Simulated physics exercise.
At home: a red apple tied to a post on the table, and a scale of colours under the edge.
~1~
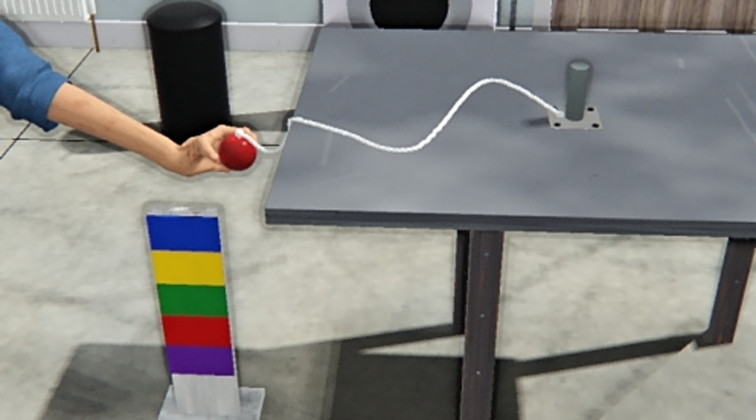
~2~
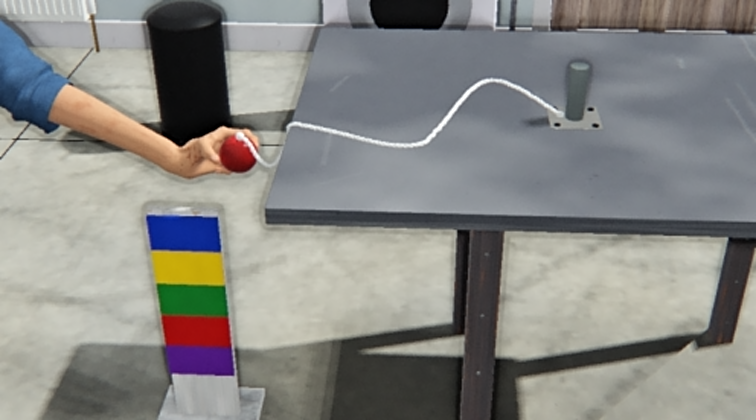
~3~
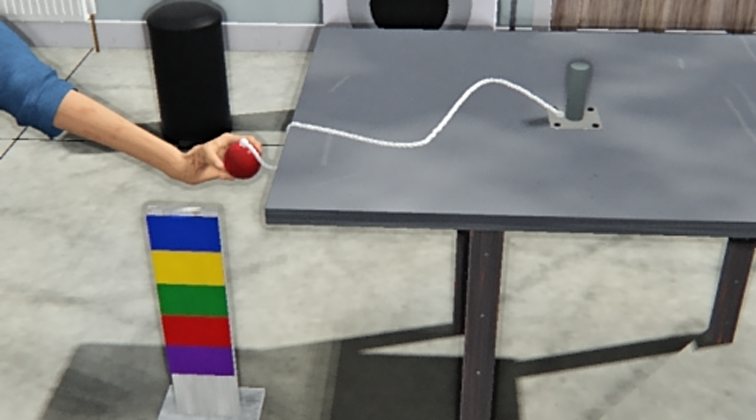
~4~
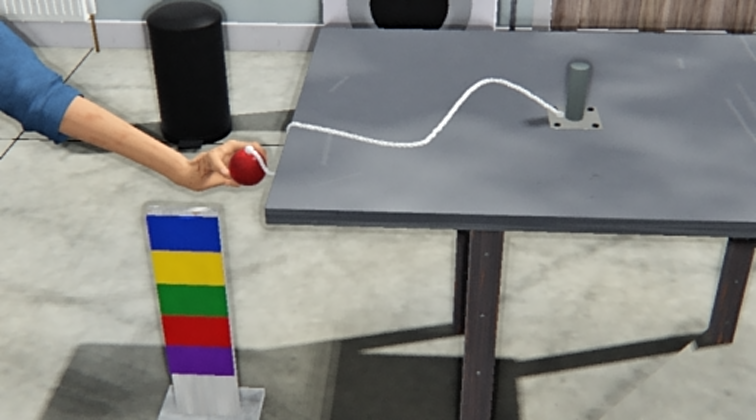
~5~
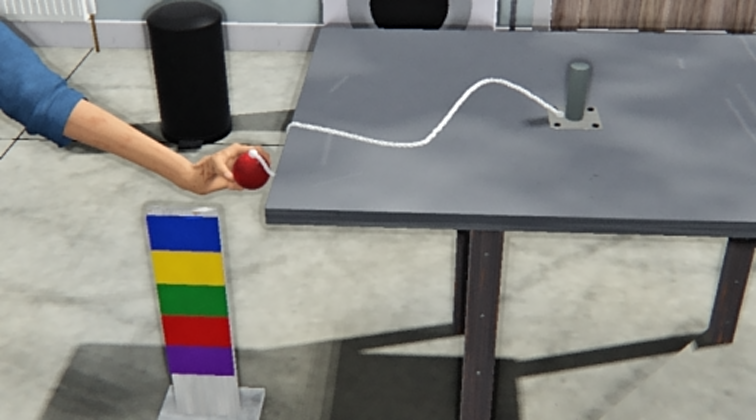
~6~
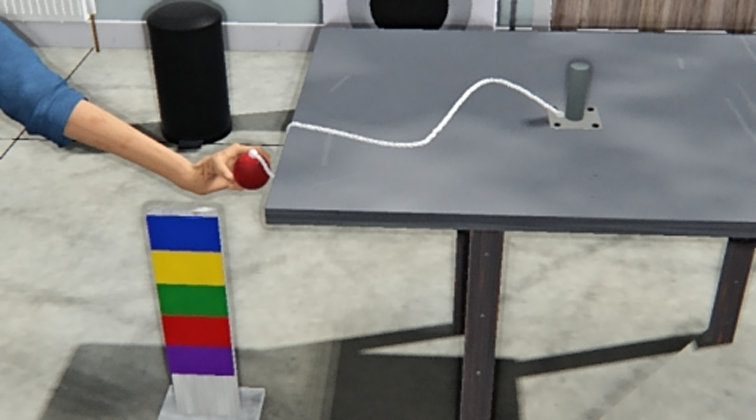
At a grey table's edge, a hand holding a red ball tied by white cord to a post shifts slightly down and right.
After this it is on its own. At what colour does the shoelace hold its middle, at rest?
Its middle rests at the red band.
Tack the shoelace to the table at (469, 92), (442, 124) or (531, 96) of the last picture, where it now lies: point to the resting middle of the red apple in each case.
Try by try, around (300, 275), (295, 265) and (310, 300).
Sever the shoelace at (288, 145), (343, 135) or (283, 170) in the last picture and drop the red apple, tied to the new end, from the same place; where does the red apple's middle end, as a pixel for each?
Near (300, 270), (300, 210) and (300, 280).
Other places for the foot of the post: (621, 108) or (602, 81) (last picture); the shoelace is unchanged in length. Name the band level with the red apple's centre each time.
It would be green; green.
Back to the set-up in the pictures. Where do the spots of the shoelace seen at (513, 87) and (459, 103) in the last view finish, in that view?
About (477, 112), and the other about (380, 106).
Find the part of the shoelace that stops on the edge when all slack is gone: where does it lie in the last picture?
It lies at about (430, 138).
Soon after, apple near (306, 289); level with green.
Then, apple near (314, 319); level with red.
At rest, apple near (312, 320); level with red. The red one.
